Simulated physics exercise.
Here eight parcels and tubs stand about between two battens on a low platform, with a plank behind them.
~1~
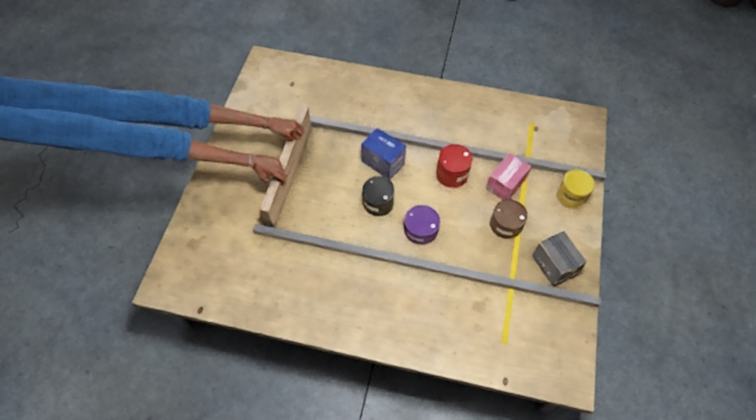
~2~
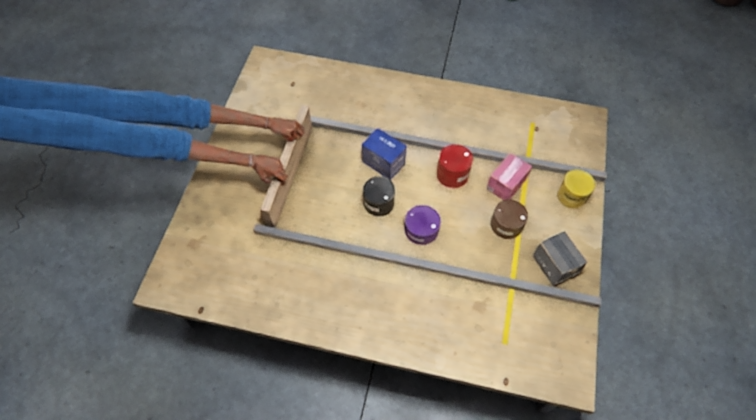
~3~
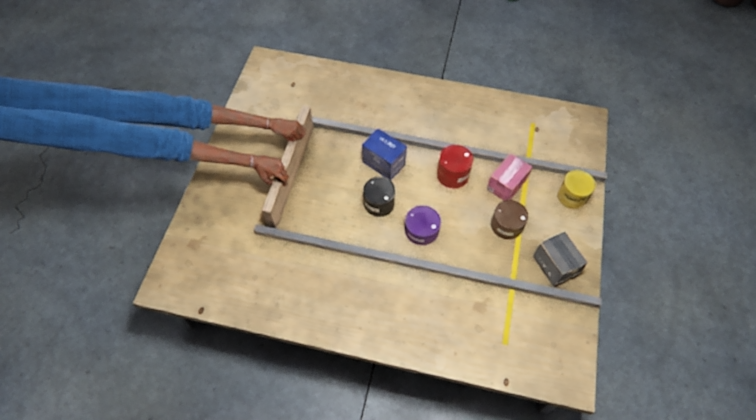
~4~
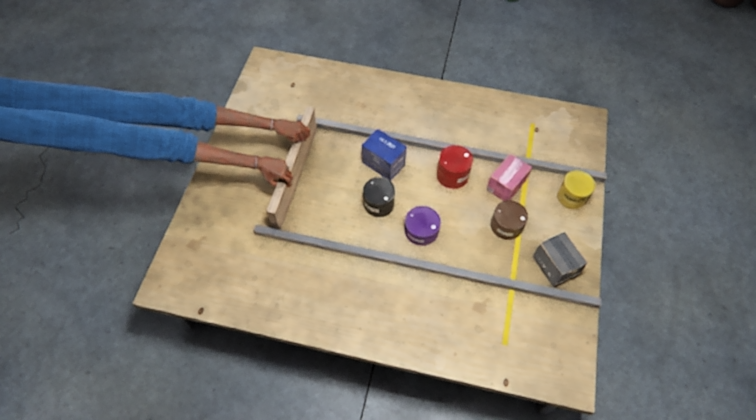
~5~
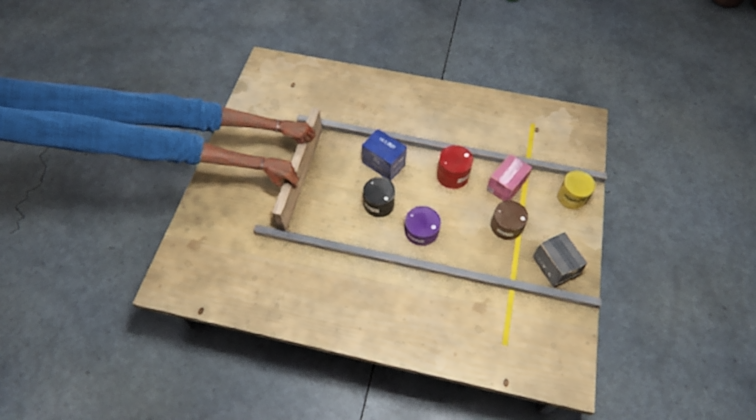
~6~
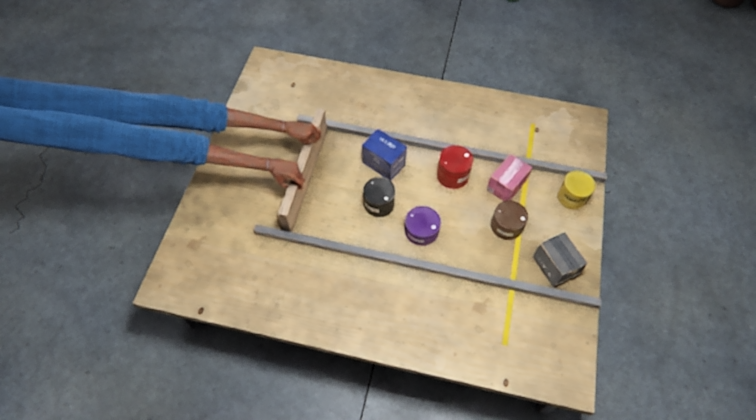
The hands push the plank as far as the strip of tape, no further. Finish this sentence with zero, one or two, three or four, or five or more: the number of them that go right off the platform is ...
The number of them that go right off the platform is one or two.
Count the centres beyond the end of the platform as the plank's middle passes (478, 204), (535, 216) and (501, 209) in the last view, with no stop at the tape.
The counts would come out as 0, 2 and 1.
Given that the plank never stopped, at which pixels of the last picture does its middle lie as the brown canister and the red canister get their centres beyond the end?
Approx. (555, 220) / approx. (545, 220) for the other.
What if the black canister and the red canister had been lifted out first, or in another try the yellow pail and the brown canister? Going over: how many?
First try: 0 fallen; other try: 1.
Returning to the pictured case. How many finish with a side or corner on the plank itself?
In total, 3.
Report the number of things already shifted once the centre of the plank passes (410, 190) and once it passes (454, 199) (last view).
Tally at point one: 4; at point two: 5.
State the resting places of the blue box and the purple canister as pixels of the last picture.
In the last picture the blue box sits at (547, 180) while the purple canister sits at (535, 260).
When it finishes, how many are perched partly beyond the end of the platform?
Overhanging ones - 0.
Early on, none off yet; yellow pail at rest near (576, 191); grey box at rest near (559, 260); brown canister at rest near (509, 220).
A while later, none off yet; yellow pail travelled about its own width near (599, 194); grey box at rest near (559, 260); brown canister travelled a little near (528, 223).
Finally, the number that fall off is one or two; lost, pink box and yellow pail.
